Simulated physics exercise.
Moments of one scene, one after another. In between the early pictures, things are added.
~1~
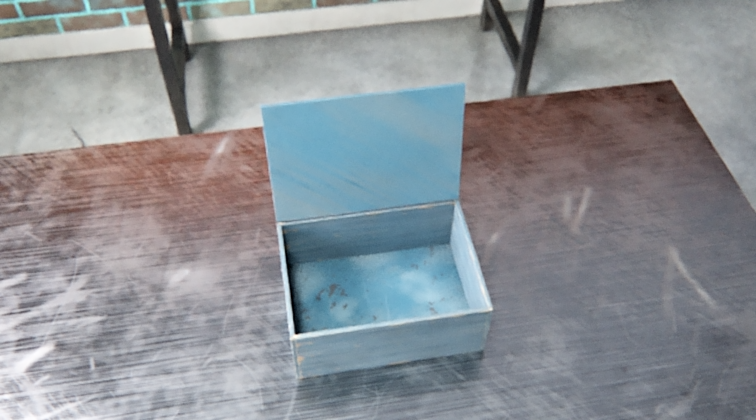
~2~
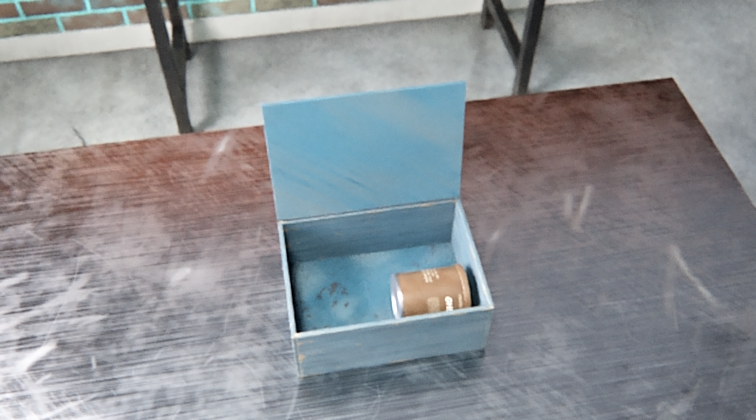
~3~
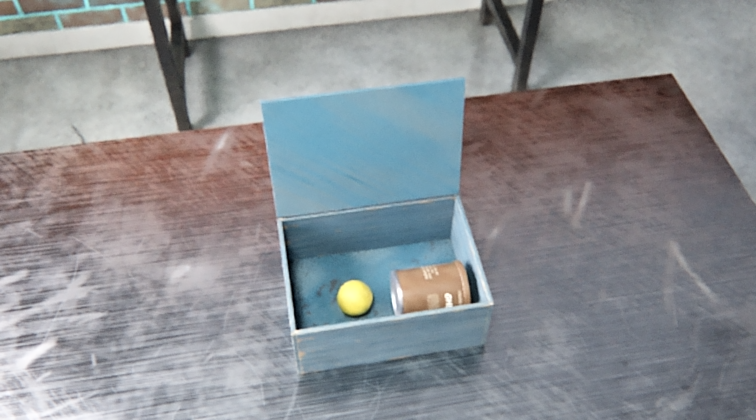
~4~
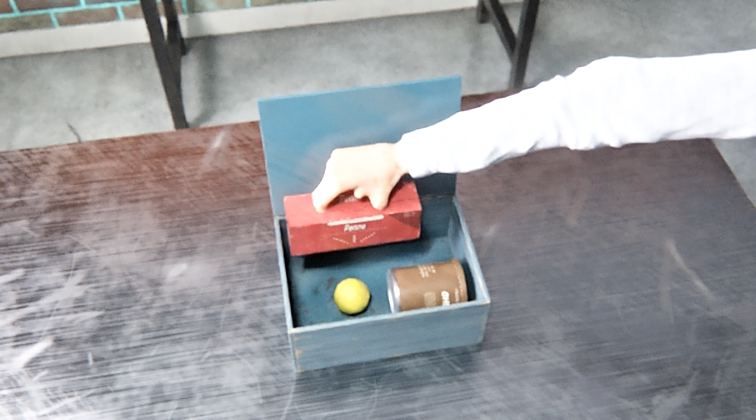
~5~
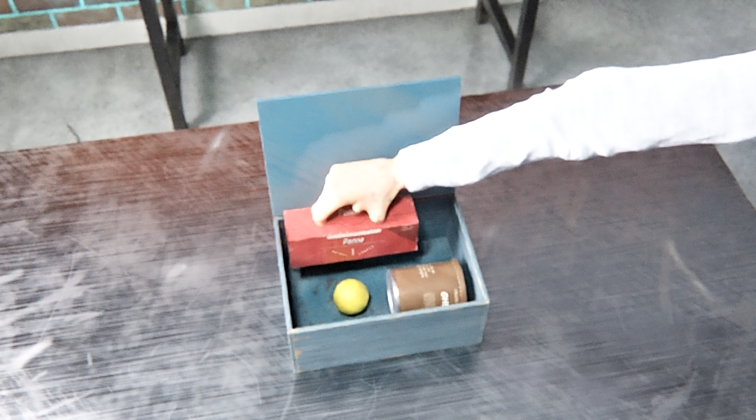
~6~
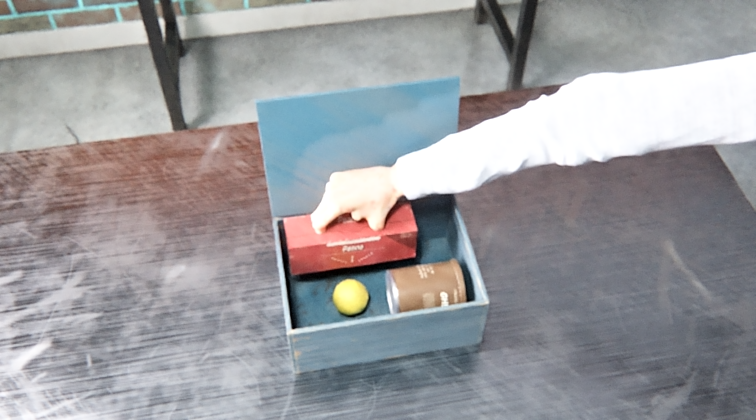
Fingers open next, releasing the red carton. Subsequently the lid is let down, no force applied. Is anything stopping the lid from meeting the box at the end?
No, the lid closes.
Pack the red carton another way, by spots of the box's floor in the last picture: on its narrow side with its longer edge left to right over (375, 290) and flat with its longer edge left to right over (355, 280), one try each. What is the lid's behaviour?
The lid settles down with the first placement and settles down with the second.
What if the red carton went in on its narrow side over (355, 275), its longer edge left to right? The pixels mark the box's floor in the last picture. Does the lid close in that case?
Packed like that, it goes down completely.
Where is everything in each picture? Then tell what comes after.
In the first frame, the last thing is not in view yet.
In the second frame, the last thing is not in view yet; brown tin (430, 297).
In the third frame, the last thing is not in view yet; brown tin (430, 293).
The fourth frame shows still above its spot; red carton (353, 218); brown tin (426, 291).
The fifth frame shows still above its spot; red carton (351, 231); brown tin (426, 292).
The sixth frame shows in place under the hand; red carton (351, 238); brown tin (425, 292).
Then, 0.90 s past the last view, lid starting down; red carton displaced a little near (351, 260).
Then, 1.50 s past the last view, lid 67° above the rim; red carton displaced a little near (351, 260).
Then, 1.80 s past the last view, lid 33° above the rim; red carton displaced a little near (351, 260).
Then, 2.00 s past the last view, lid 3° above the rim; red carton displaced a little near (351, 260).
Finally, lid shut; moved from the start, red carton; the other 2 still in place. Final places as the last picture's camera would see them, red carton near (351, 260).
